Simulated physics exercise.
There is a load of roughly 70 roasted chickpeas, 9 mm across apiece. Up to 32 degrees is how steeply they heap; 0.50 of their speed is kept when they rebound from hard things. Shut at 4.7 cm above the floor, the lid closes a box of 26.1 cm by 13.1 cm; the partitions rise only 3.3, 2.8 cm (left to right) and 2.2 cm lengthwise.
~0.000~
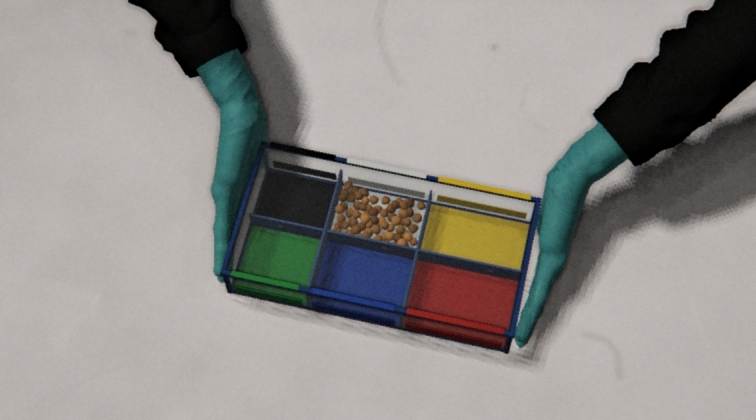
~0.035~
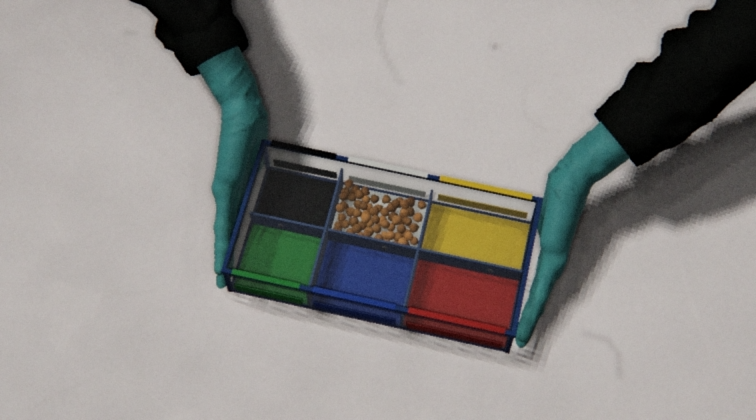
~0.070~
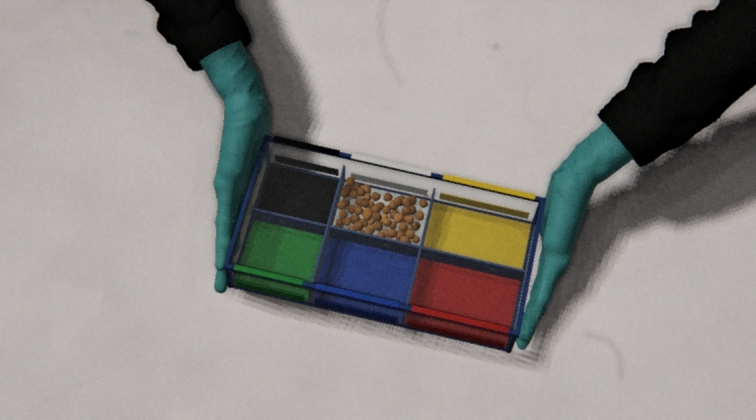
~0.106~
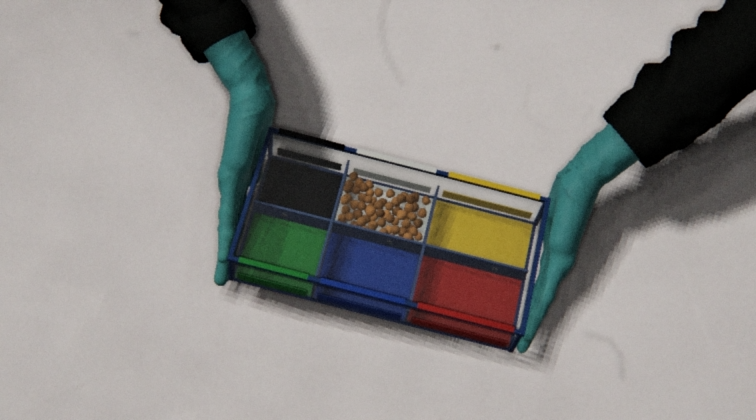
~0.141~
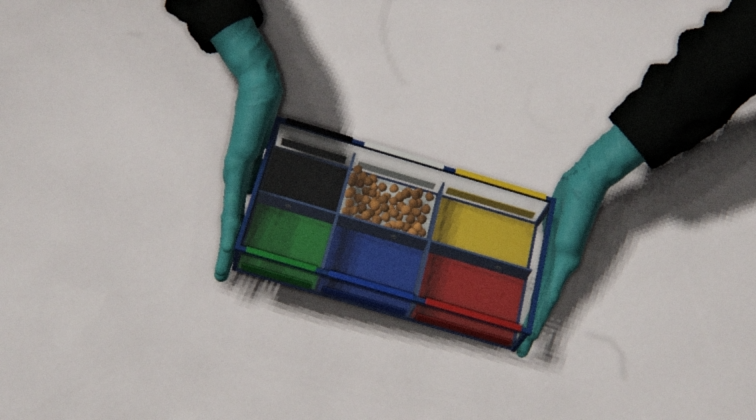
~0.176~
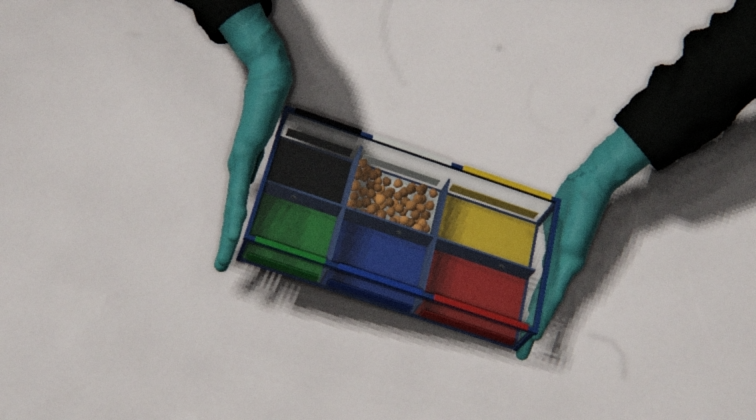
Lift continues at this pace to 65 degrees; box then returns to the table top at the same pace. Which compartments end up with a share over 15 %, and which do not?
Red not over, blue not over, green not over, yellow not over, white over, black not over.
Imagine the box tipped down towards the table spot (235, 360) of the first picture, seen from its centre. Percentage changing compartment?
Estimate: Near 20 per cent.
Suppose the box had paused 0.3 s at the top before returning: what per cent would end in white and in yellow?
White 95, yellow 5.
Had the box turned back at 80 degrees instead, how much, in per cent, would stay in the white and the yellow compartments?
Result - white 65 percent; yellow 35 percent.
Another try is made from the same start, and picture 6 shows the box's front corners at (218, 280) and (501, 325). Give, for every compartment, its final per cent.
Each compartment ends with this per cent: Red 0, blue 10, green 10, yellow 0, white 80 and black 0.
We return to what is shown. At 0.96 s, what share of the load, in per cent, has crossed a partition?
It comes to some 5 per cent.
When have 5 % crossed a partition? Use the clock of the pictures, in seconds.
Note: T close to 0.70 s.
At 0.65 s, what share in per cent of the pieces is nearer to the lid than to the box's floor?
Close to 10 in a hundred.
Then, at 0.65 s, tilt 64 degrees; yellow 5 %, white 95 %.
After 0.96 s, tilt 27 degrees; yellow 5 %, white 95 %.
Then, at 1.37 s, tilt 0 degrees; yellow 5 %, white 95 %.
At rest (1.7 s), red 0 %, blue 0 %, green 0 %, yellow 5 %, white 95 %, black 0 %.
